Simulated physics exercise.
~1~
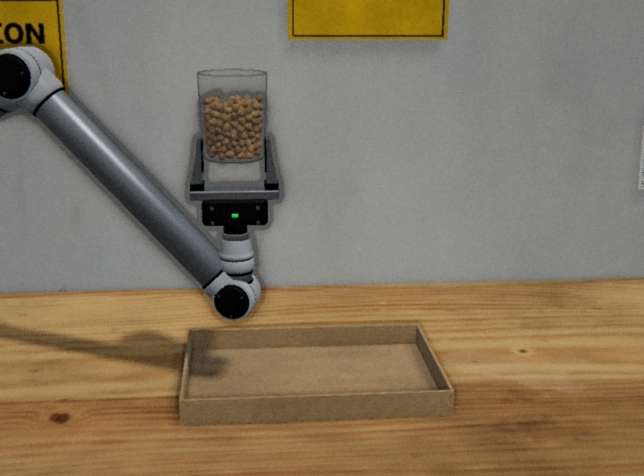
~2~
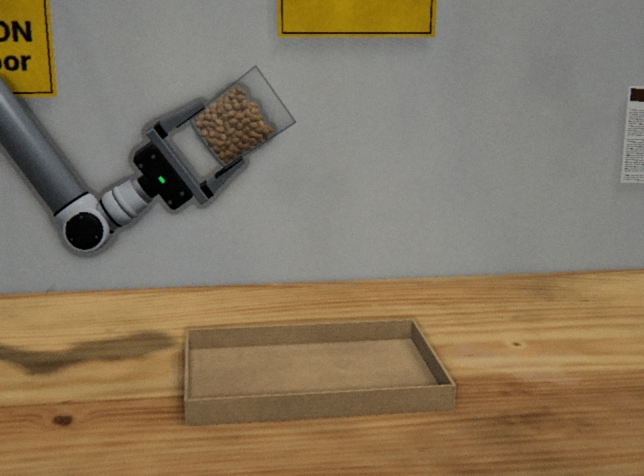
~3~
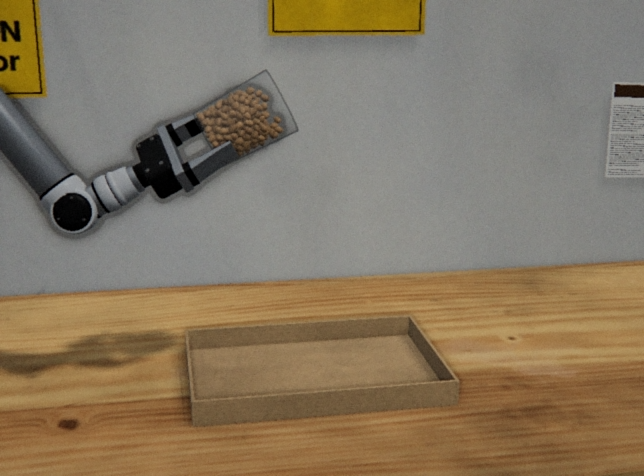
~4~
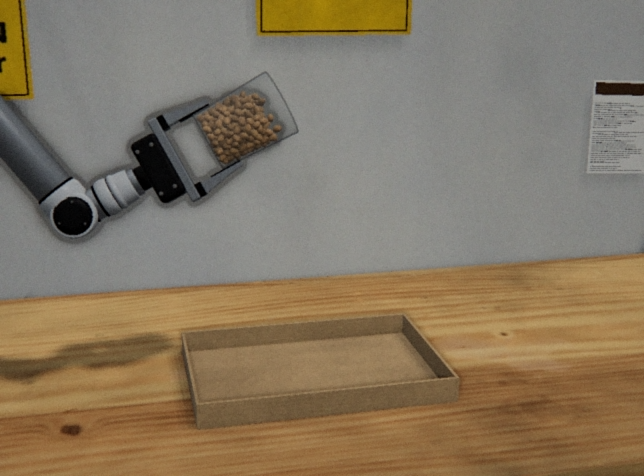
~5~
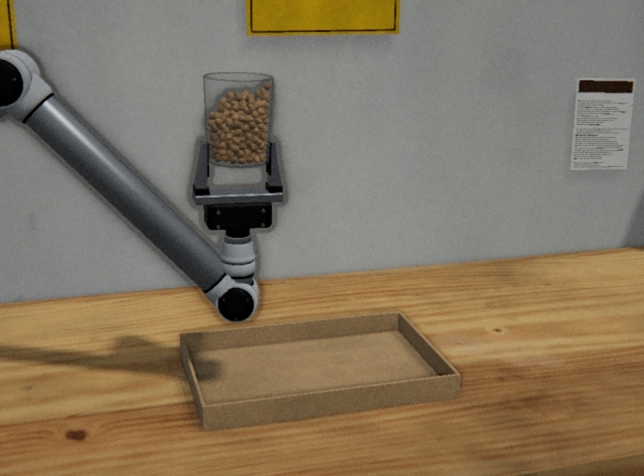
The video shows a gray robotic arm holding a clear cup partly filled with tan beans above a wooden table with a shallow tray. The arm tilts the cup steeply to the right, rolls it, then returns it upright with the beans still inside and the tray empty.
